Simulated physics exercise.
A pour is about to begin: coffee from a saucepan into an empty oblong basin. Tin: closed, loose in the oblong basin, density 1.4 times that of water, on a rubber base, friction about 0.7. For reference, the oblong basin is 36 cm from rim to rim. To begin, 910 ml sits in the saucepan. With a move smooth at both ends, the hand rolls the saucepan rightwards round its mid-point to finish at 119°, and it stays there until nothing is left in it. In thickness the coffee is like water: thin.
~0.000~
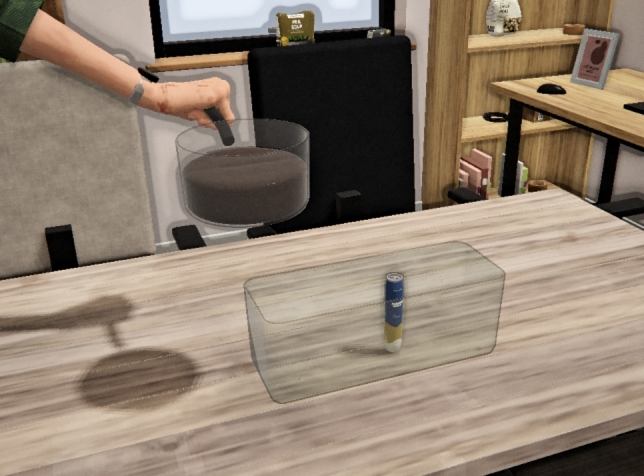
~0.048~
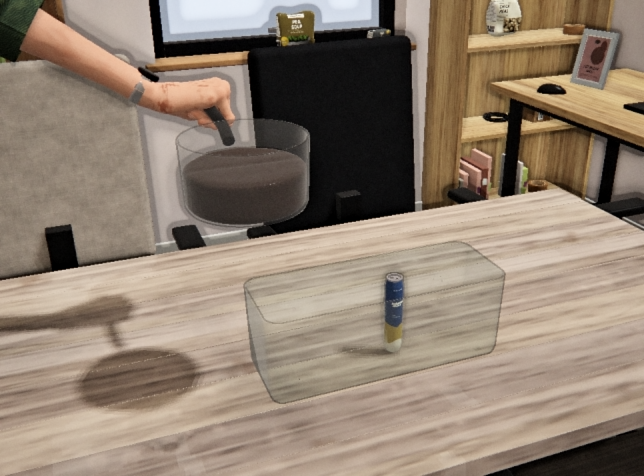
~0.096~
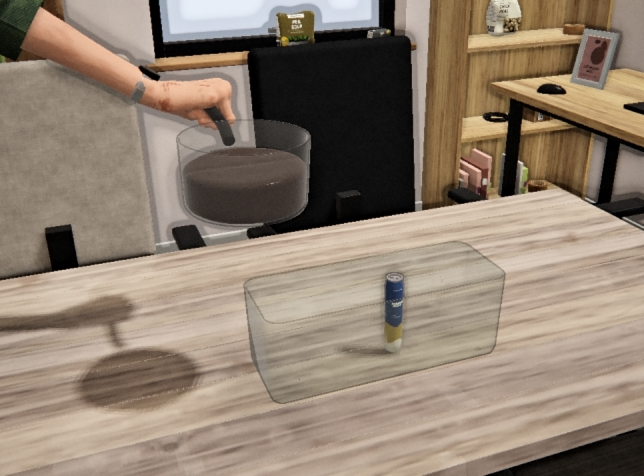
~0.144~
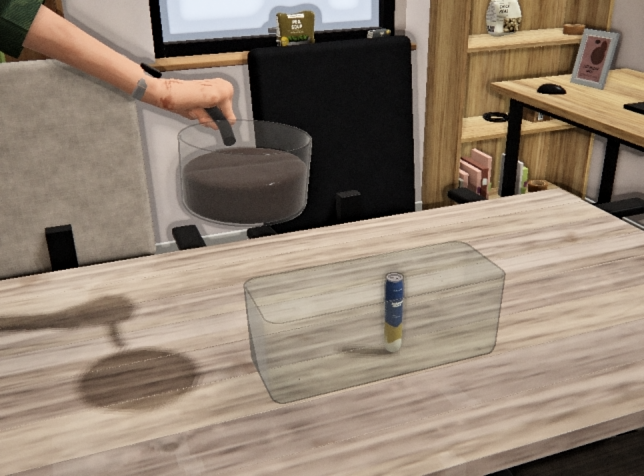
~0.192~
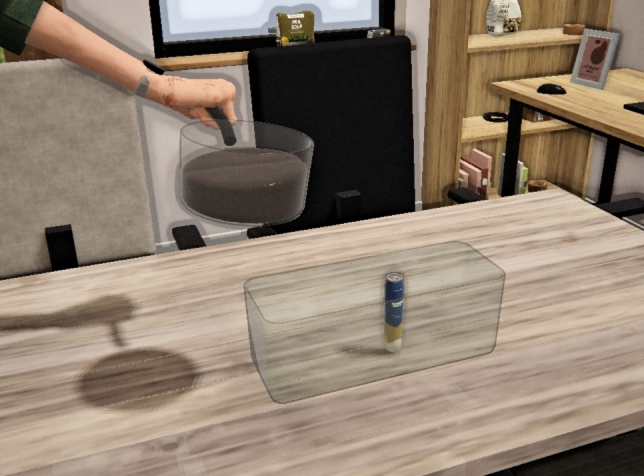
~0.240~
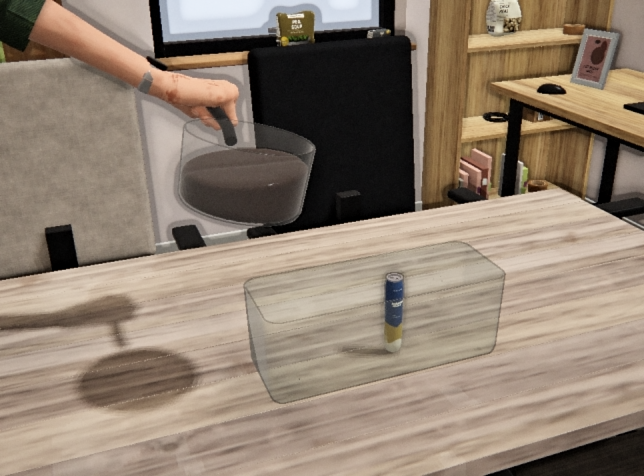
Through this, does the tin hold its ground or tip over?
I reckon it can hold on.
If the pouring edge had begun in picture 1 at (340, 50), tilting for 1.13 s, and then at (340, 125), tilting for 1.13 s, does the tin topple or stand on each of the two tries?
Trial 1 - tin tips; trial 2 - tin tips.
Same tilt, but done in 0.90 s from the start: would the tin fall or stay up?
Holds steady.
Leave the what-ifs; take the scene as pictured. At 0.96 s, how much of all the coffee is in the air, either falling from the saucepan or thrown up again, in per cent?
Around 16 percent of it is airborne.
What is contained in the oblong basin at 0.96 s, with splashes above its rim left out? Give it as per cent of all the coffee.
76 %, more or less.
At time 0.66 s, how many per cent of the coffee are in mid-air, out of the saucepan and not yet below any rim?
34 %.
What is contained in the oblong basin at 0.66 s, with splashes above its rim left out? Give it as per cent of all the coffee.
The basin holds roughly 3 in a hundred parts at that moment.
After 0.66 s the tilt is 75° and 63 per cent is still to pour; the tin stands where it began.
After 0.96 s the tilt is 113° and 9 per cent is still to pour; the tin stands where it began.
After 1.28 s the tilt is 119° and 0 per cent is still to pour; the tin stands where it began.
After 1.63 s the tilt is 119° and 0 per cent is still to pour; the tin stands where it began.
In the end the tin stands where it began.
